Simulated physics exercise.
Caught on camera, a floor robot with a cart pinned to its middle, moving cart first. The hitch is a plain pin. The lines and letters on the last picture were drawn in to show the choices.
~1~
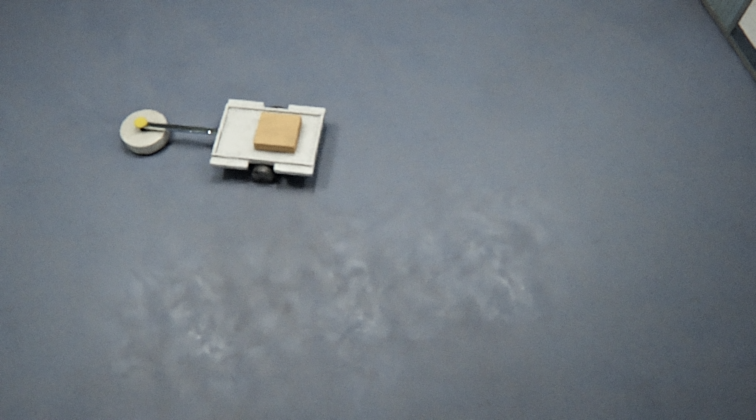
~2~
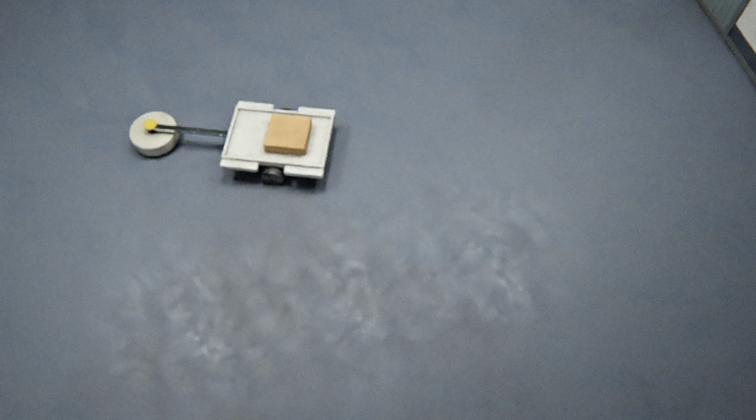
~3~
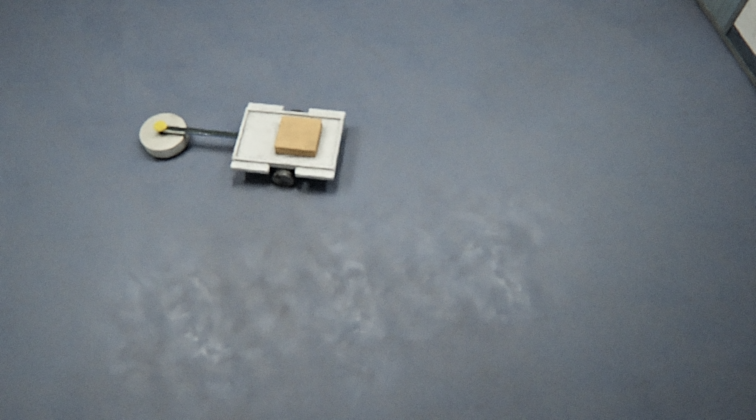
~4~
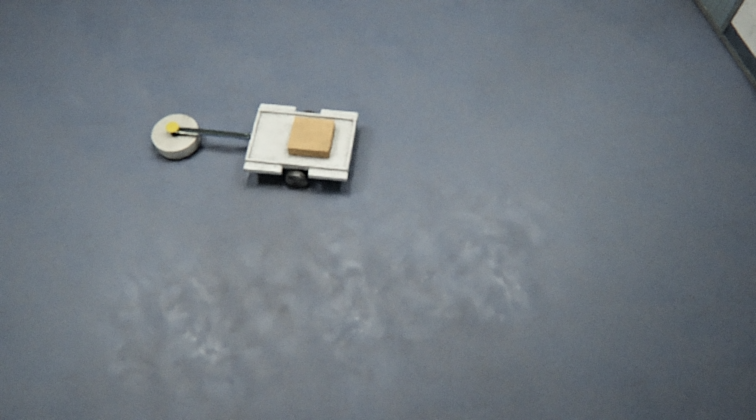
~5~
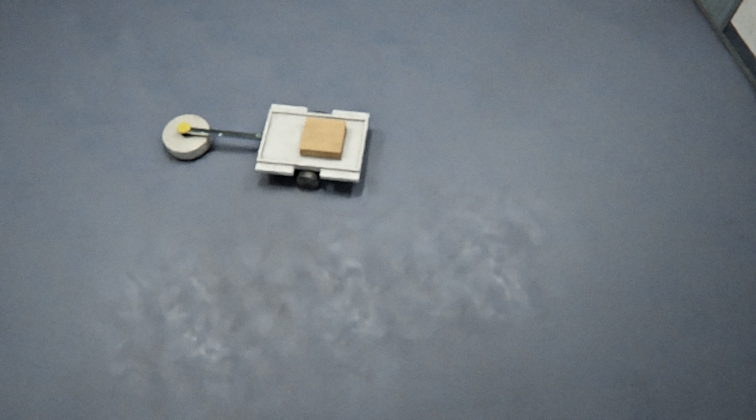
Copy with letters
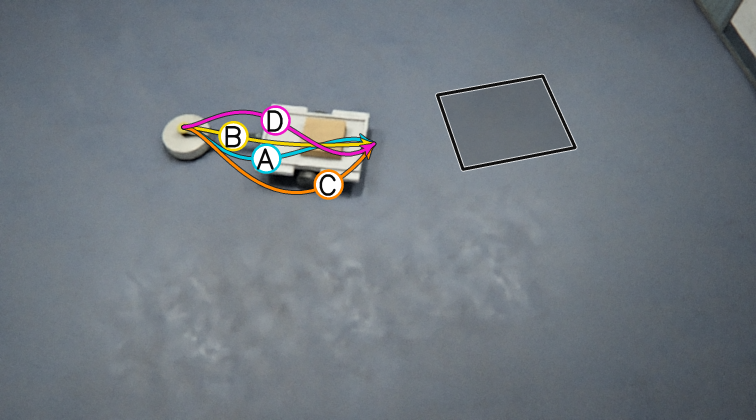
In the video, a round, pale floor robot with a yellow center pushes a white cart carrying a tan block, and the linked pair moves a short distance to the right across a gray-blue floor, with the cart in front.
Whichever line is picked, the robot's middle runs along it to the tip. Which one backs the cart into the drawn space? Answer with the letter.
Choose route A.
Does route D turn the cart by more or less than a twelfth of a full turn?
It turns less than that.
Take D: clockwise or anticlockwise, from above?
Clockwise.
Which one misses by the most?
The widest miss is D.
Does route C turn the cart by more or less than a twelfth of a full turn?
It turns more than that.
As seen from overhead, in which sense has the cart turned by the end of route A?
It turns anticlockwise.
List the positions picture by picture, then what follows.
The first frame shows robot (144, 130); white cart (269, 135).
The second frame shows robot (154, 132); white cart (279, 137).
The third frame shows robot (164, 133); white cart (289, 139).
The fourth frame shows robot (176, 134); white cart (302, 140).
The fifth frame shows robot (187, 135); white cart (314, 141).
On the marked copy, A from (184, 127) via (276, 157) to (372, 142); B from (184, 127) via (276, 143) to (374, 144); C from (184, 127) via (275, 189) to (373, 146); D from (184, 127) via (283, 124) to (374, 144); the bay at (505, 121).
Taking A. A third of the way, robot (242, 164), cart (374, 140).
Two thirds of the way, robot (315, 155), cart (445, 129).
When it is over, robot (374, 151), cart (503, 121); the cart stands in the bay.
As for the rest, B leaves the cart at (509, 149), out of the bay; C leaves the cart at (469, 76), out of the bay; D leaves the cart at (502, 190), out of the bay.
